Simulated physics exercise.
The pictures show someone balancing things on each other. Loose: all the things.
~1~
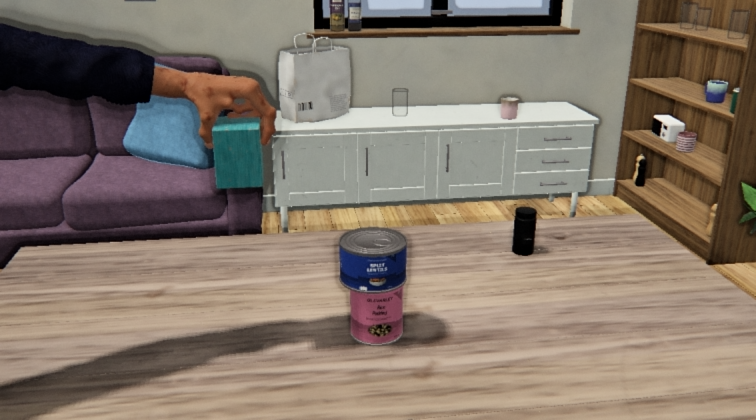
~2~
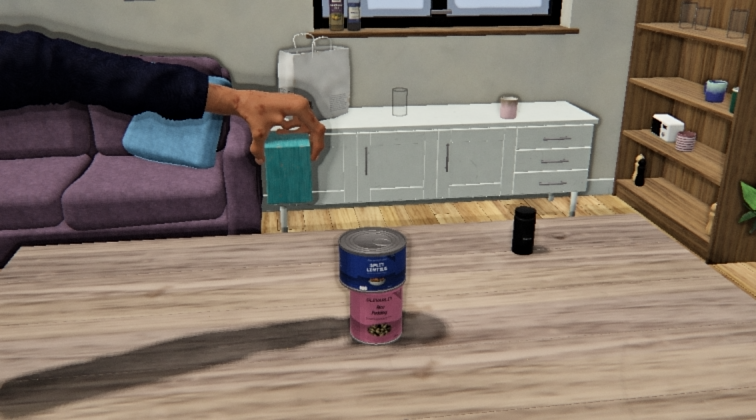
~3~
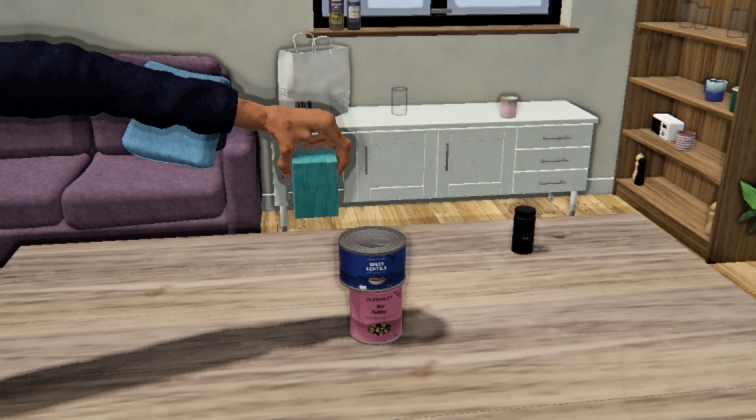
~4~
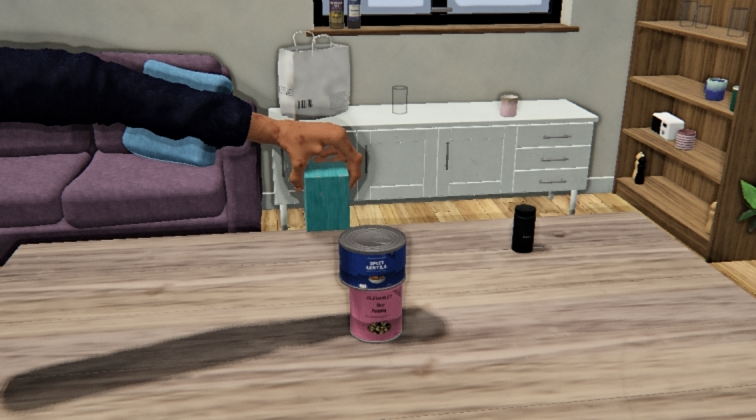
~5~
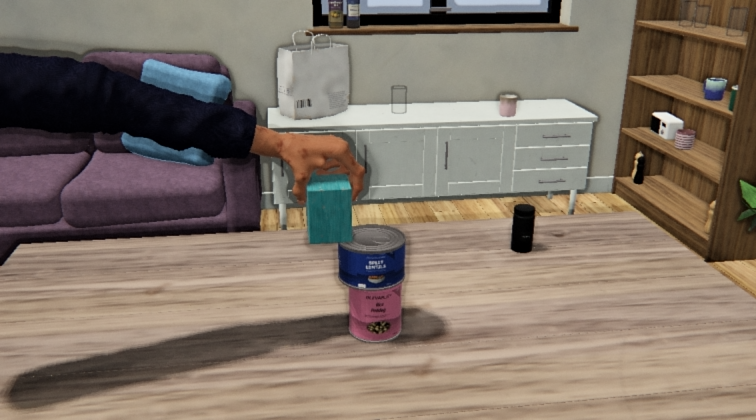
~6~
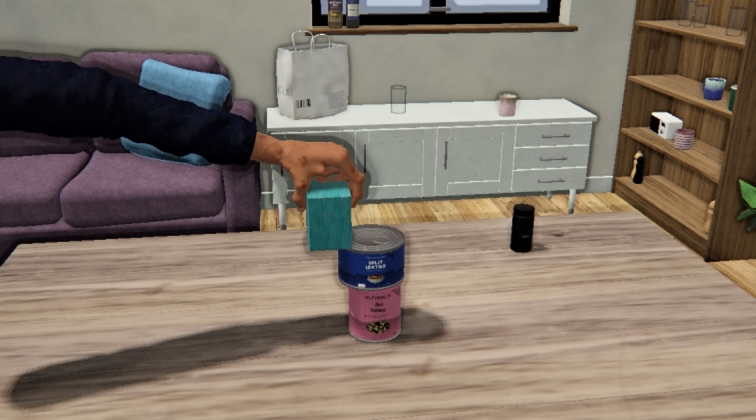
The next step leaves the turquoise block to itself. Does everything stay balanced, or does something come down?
Something comes down.
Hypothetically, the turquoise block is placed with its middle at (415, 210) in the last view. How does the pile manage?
In the end the pile crashes down.
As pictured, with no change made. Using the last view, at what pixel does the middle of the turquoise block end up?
The object ends up somewhere around (309, 317).
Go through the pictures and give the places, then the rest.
Coming down; turquoise block (239, 151); blue tub (373, 259), in the first picture.
Coming down; turquoise block (288, 166); black shaker (524, 231), in the second picture.
Coming down; turquoise block (314, 181); pink pot (376, 304), in the third picture.
Coming down; turquoise block (326, 194); blue tub (372, 257), in the fourth picture.
Coming down; turquoise block (328, 207); black shaker (523, 228), in the fifth picture.
In place under the hand; turquoise block (328, 214); pink pot (375, 302), in the sixth picture.
Then, 0.30 s on from there, turquoise block now fallen.
Then, 0.40 s on from there, things are still on the move.
In the end, fallen, turquoise block; the other 3 unmoved. At the end, from the last picture's camera, turquoise block near (308, 317). The pile comes apart.
